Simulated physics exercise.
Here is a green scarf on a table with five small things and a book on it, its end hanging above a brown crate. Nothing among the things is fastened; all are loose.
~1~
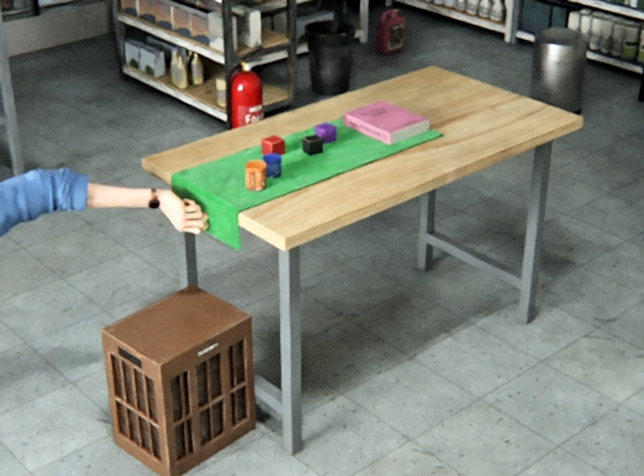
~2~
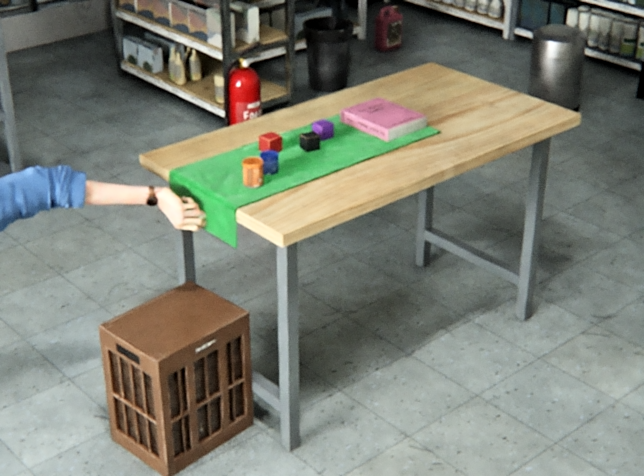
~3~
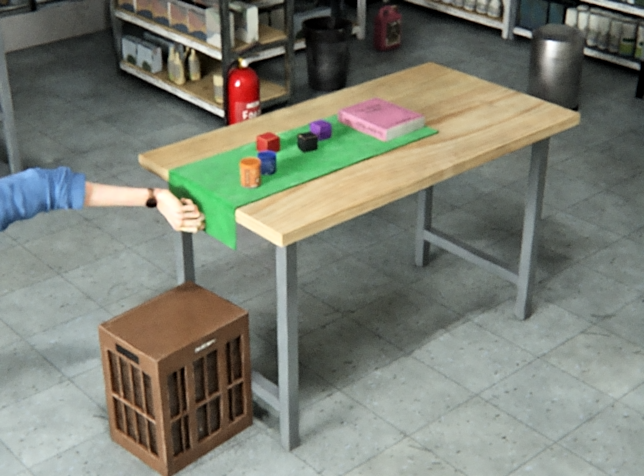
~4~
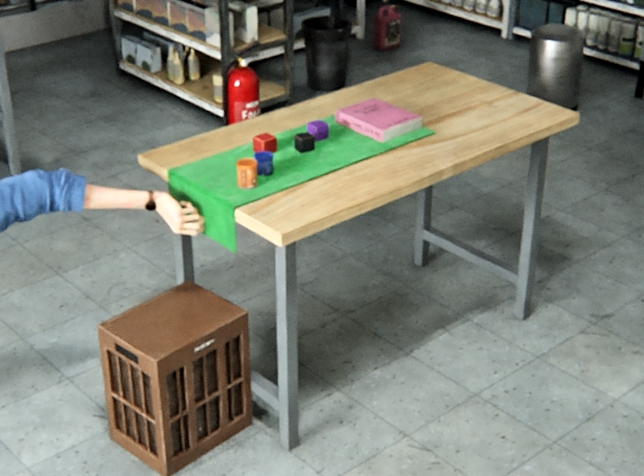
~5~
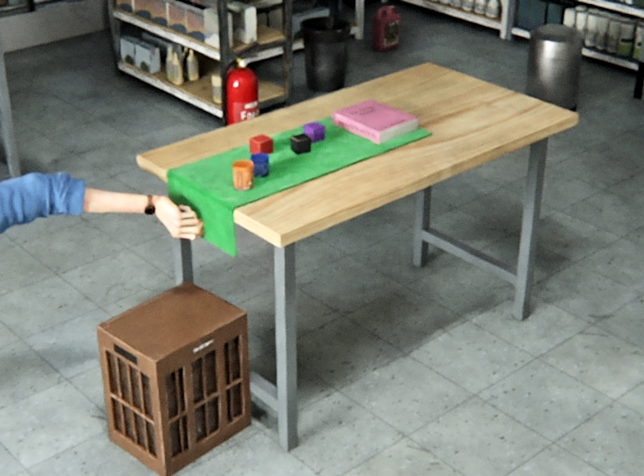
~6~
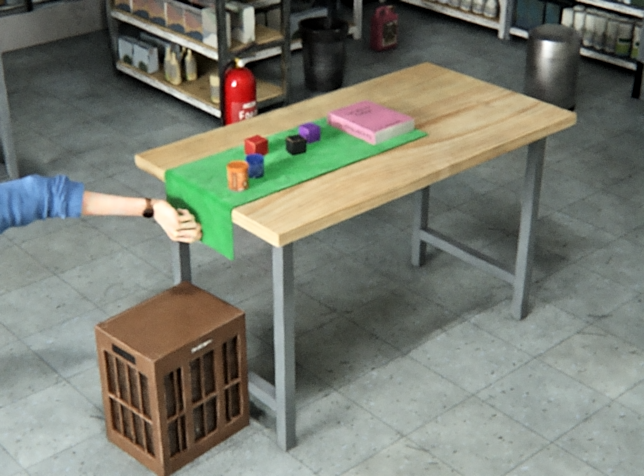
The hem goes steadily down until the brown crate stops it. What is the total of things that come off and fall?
The top is going to lose a pair of items.
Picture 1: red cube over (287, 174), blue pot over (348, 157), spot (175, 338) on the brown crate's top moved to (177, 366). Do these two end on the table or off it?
Outcome for the red cube: It is lost. Outcome for the blue pot: It stays.
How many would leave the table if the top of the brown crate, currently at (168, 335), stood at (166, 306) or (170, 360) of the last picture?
The numbers are 1 and 3.
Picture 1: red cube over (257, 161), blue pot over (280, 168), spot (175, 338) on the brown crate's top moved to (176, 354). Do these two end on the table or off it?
In the end the red cube is no longer on top and the blue pot is no longer on top.
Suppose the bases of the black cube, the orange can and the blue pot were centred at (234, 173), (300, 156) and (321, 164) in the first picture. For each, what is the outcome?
I'd say the black cube takes a fall, the orange can hangs on, and the blue pot hangs on.
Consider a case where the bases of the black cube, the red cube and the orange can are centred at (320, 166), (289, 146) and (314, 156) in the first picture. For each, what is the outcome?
For the black cube it's staying, for the red cube it's staying, for the orange can it's staying.
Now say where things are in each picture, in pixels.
The first picture shows hem (240, 250); orange can (255, 164); blue pot (272, 157); red cube (273, 139); black cube (312, 138); purple cube (326, 126); top of the crate (175, 338).
The second picture shows hem (237, 248); orange can (253, 161).
The third picture shows hem (236, 250); blue pot (267, 154).
The fourth picture shows hem (236, 252); red cube (265, 137); top of the crate (171, 334).
The fifth picture shows hem (236, 256); black cube (301, 137).
The sixth picture shows hem (233, 260); orange can (238, 165); blue pot (254, 158); red cube (256, 139); black cube (296, 138); purple cube (309, 126).
A little later, hem near (201, 284); orange can gone.
Next, hem on the crate; orange can and blue pot gone.
When it is over, hem on the crate; orange can and blue pot gone. The table loses two.
